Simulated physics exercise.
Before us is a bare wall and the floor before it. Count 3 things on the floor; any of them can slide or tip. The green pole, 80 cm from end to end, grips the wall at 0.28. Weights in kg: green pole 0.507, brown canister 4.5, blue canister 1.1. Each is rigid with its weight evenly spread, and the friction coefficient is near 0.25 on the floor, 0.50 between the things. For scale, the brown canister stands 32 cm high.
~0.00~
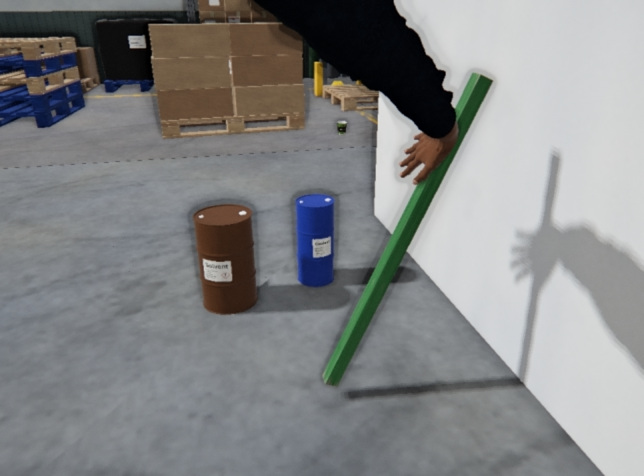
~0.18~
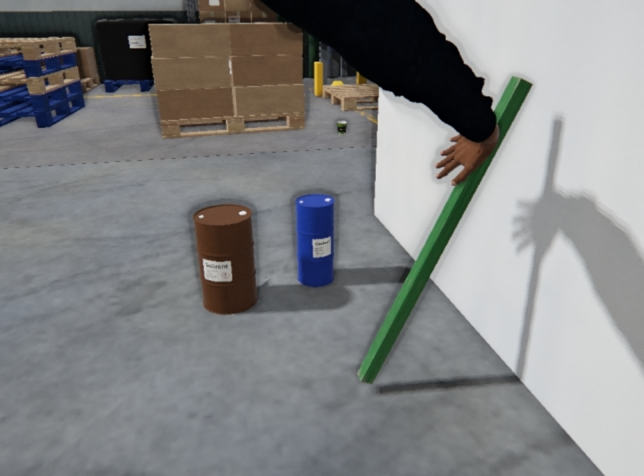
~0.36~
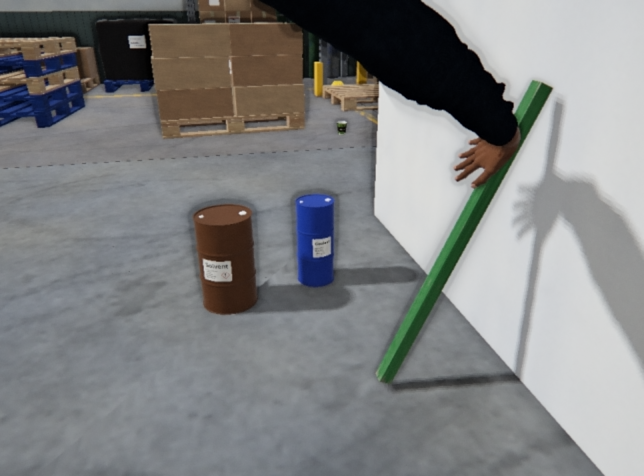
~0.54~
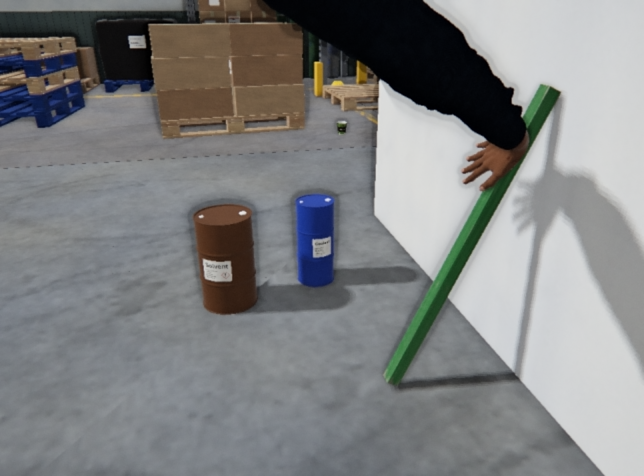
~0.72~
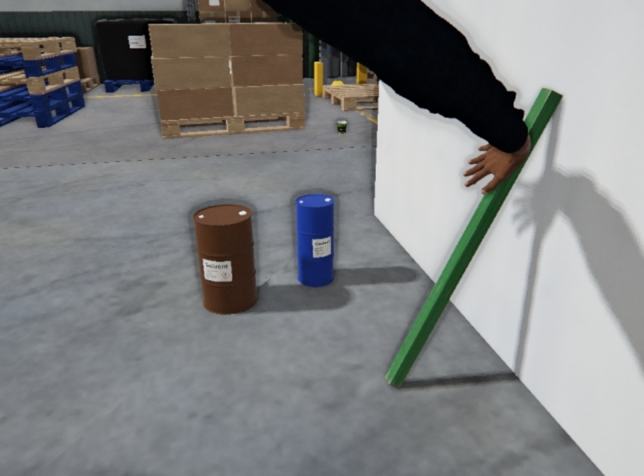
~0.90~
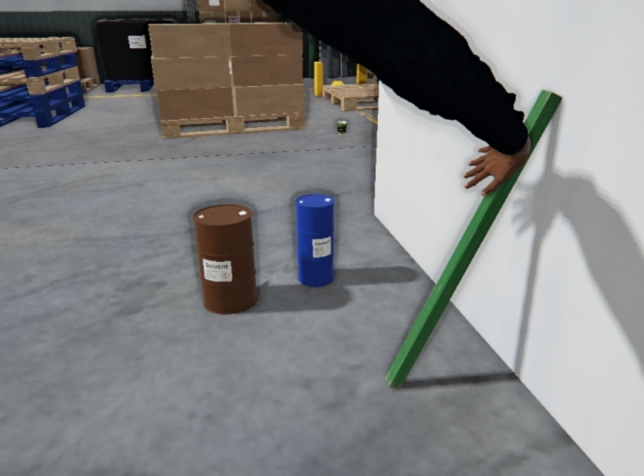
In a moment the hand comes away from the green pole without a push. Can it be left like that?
In the end the pole stays up.
By 1.10 s, all is still.
By 1.40 s, green pole resting near (465, 253).
When it is over (2.2 s), all 3 within 10 cm of the start. End places, in pixels of the last picture, green pole near (465, 253). The pole holds.
